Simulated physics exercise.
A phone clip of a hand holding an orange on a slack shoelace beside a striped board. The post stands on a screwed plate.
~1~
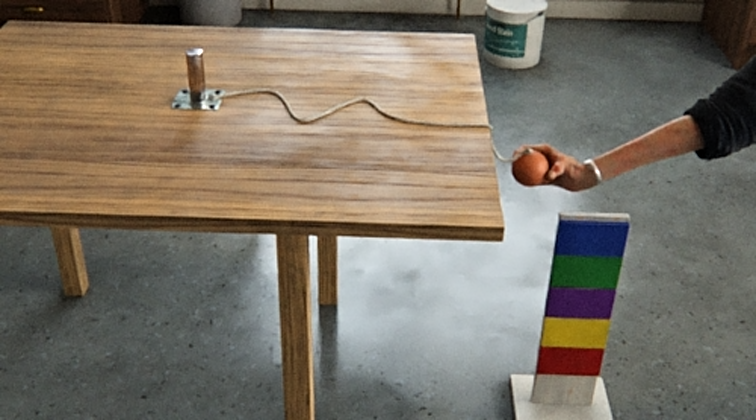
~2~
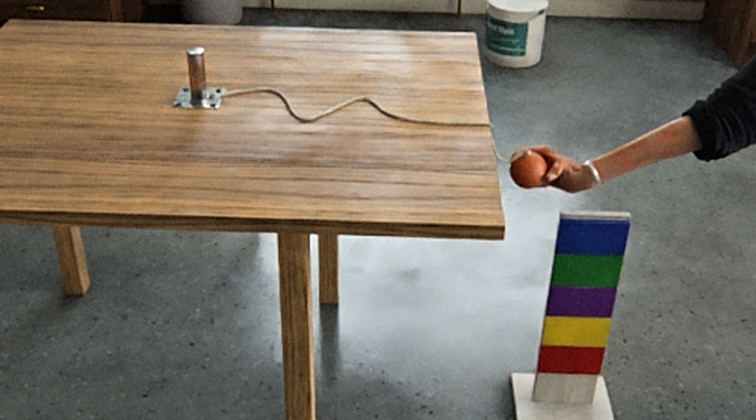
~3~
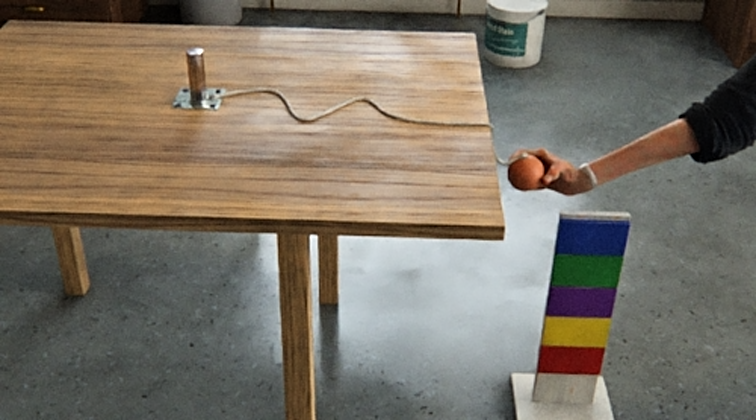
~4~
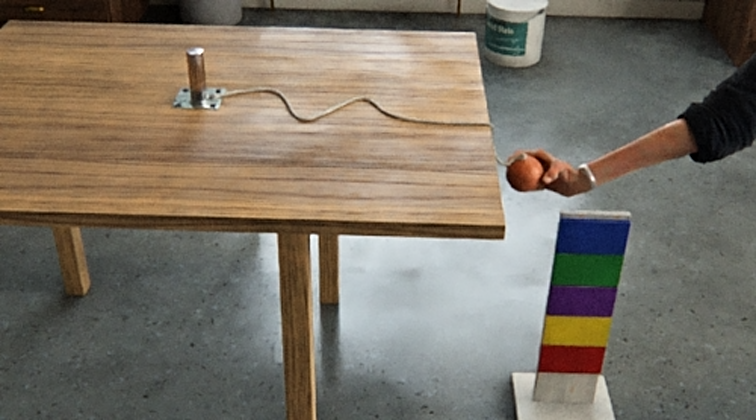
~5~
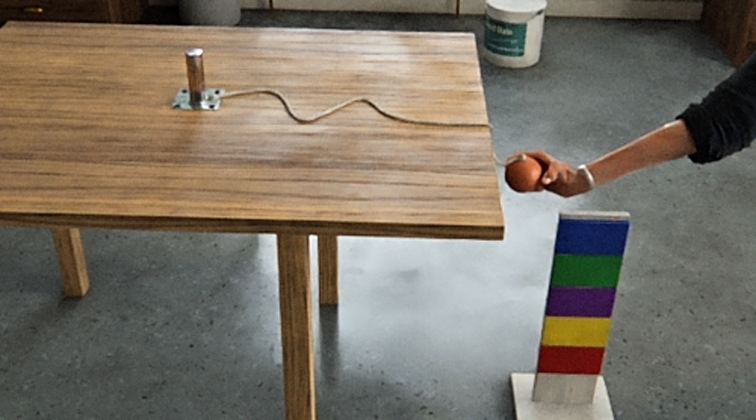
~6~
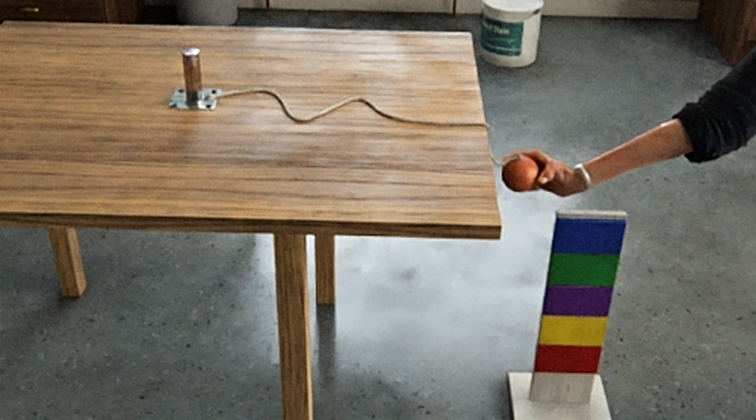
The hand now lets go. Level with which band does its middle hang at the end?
The green one.
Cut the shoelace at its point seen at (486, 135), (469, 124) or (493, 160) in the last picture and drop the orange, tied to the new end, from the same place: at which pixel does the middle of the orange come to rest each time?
The places are (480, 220), (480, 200) and (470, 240).
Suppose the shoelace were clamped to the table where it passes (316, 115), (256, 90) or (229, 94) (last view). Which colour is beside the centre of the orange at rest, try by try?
One after the other, blue; green; green.
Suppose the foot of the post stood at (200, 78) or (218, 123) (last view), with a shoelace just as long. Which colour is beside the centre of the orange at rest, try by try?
In that order: Green; purple.
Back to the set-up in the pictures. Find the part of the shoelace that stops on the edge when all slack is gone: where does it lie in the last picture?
That spot is around (400, 119).
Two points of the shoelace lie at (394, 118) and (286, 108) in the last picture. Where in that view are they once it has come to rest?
About (478, 114), and the other about (314, 105).
Early on, orange near (448, 263); level with green.
Midway, orange near (485, 262); level with green.
Finally, orange near (475, 263); level with green. The shoelace holds its middle at green.
